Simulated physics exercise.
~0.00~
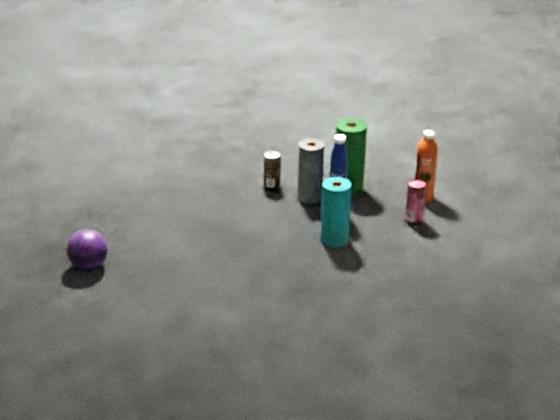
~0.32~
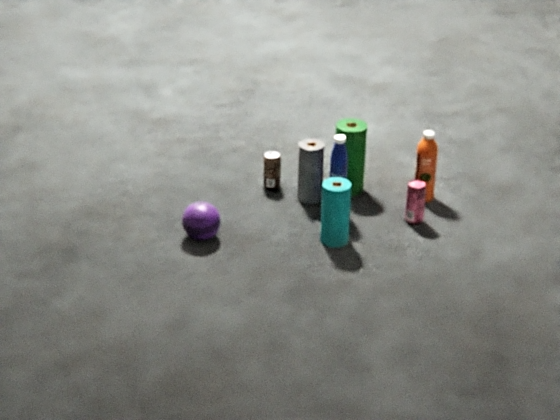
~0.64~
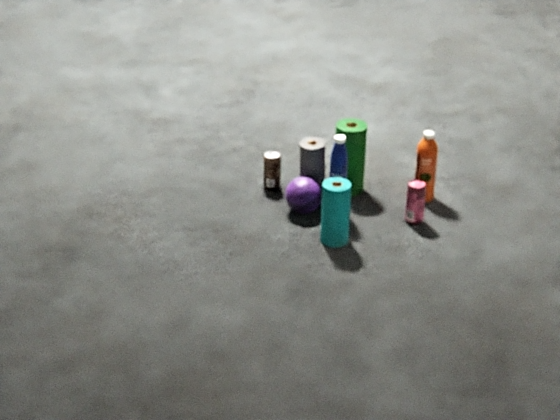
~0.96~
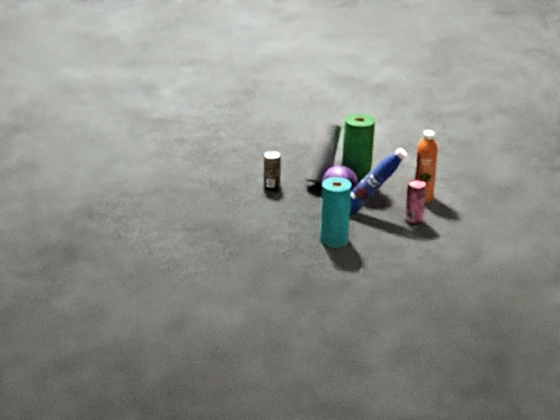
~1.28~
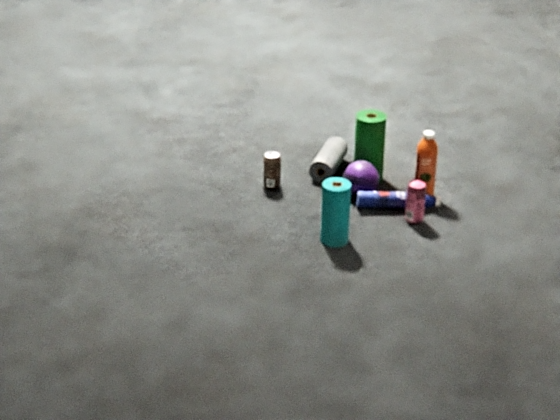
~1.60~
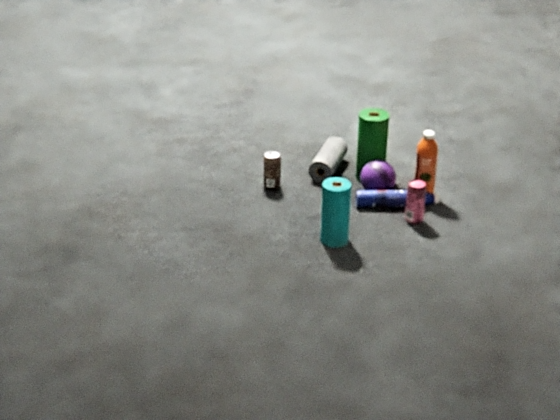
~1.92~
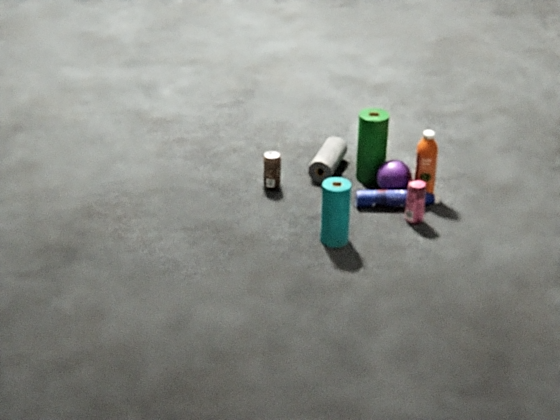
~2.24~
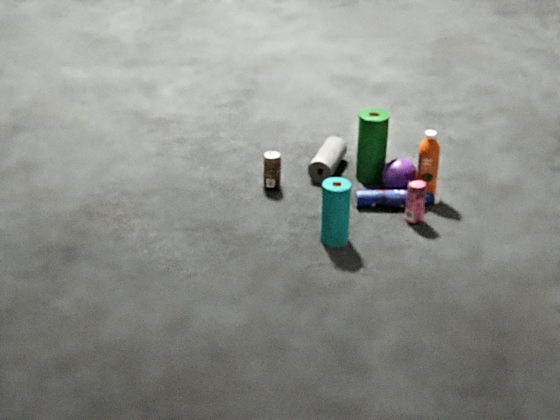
In the video, a purple ball rolls right across a grey floor into a group of upright items, knocking over the grey roll and then the blue bottle and nudging the green roll. It slows near the orange bottle, with the grey roll and blue bottle left lying down.
